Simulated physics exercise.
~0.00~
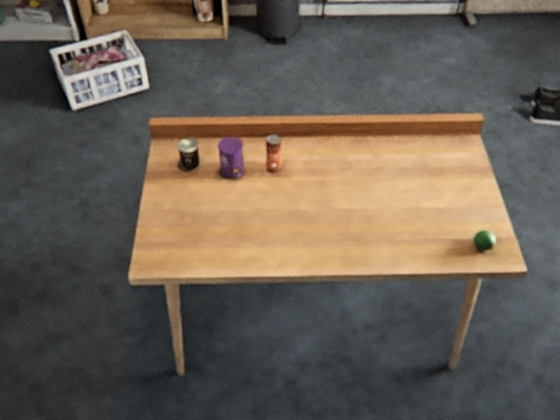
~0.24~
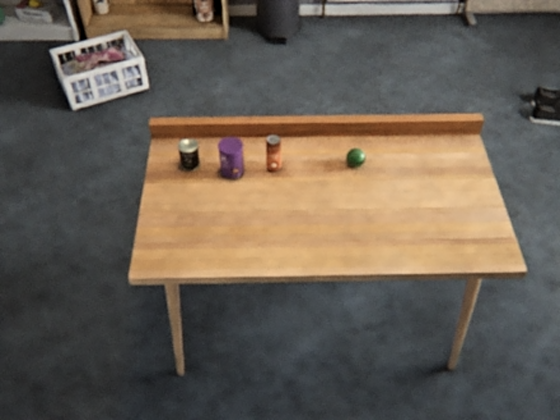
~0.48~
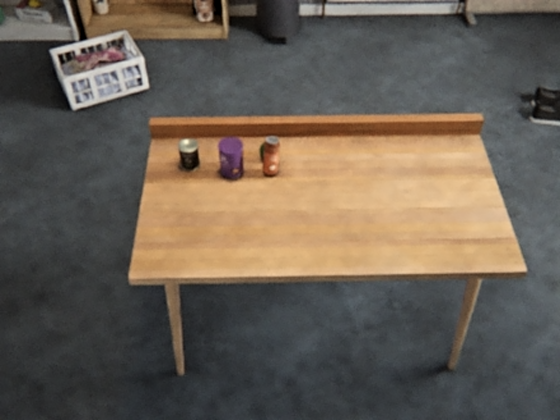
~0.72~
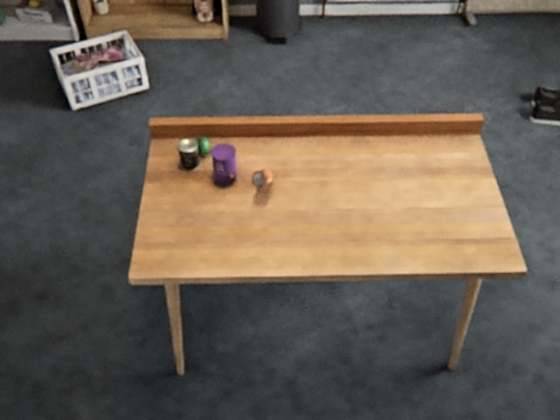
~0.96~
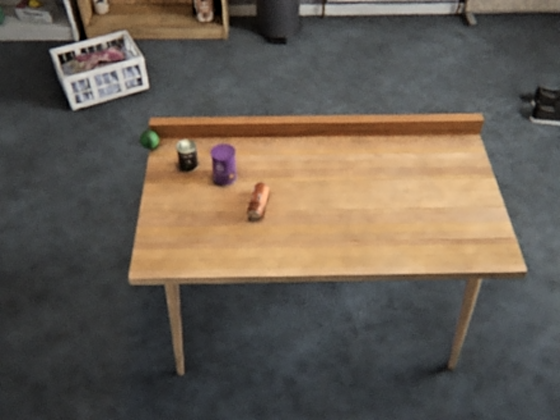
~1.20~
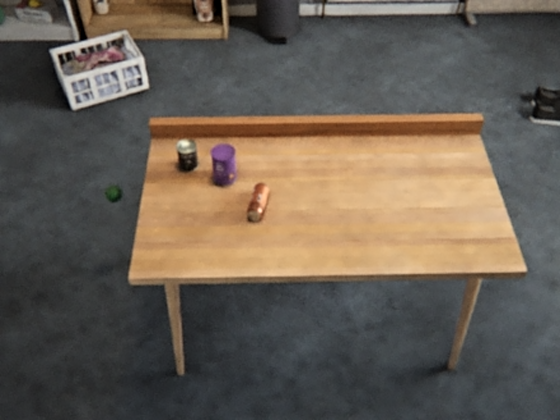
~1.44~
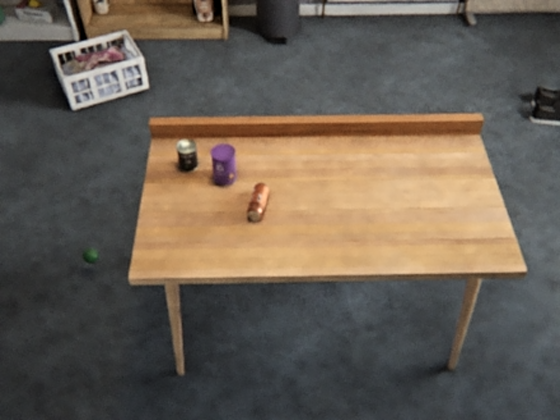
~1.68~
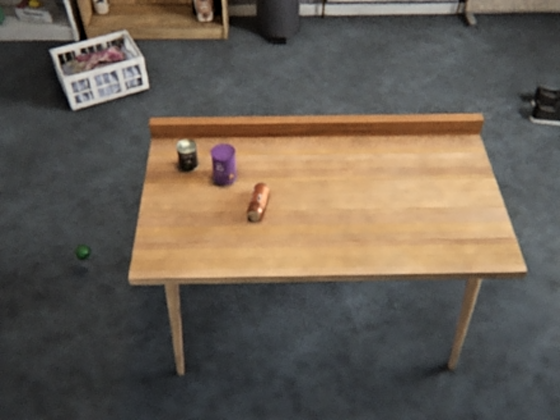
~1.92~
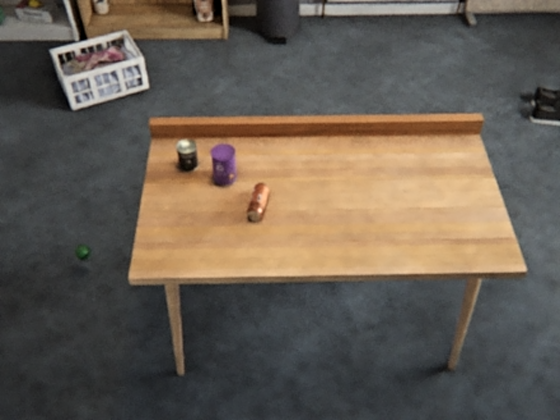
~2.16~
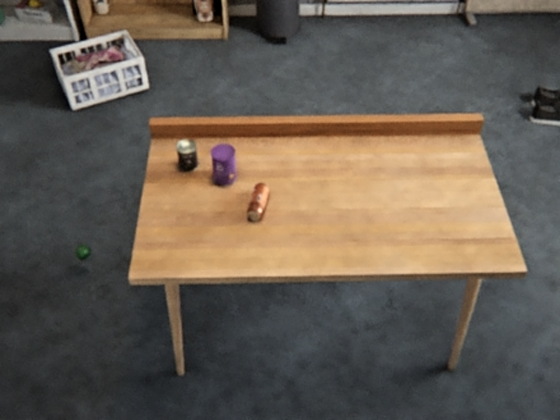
A light wooden table with a raised strip along its far edge stands on a dark grey carpet, seen from above and in front, with a white crate behind it to the left. A black tin, a purple tin and an orange can stand near the far left, and a green ball is at the right. The ball rolls left toward the strip and passes behind the cans. The orange can tips over toward the front, while the purple tin shifts slightly. The ball drops off the left side and rests on the carpet, leaving both tins upright.
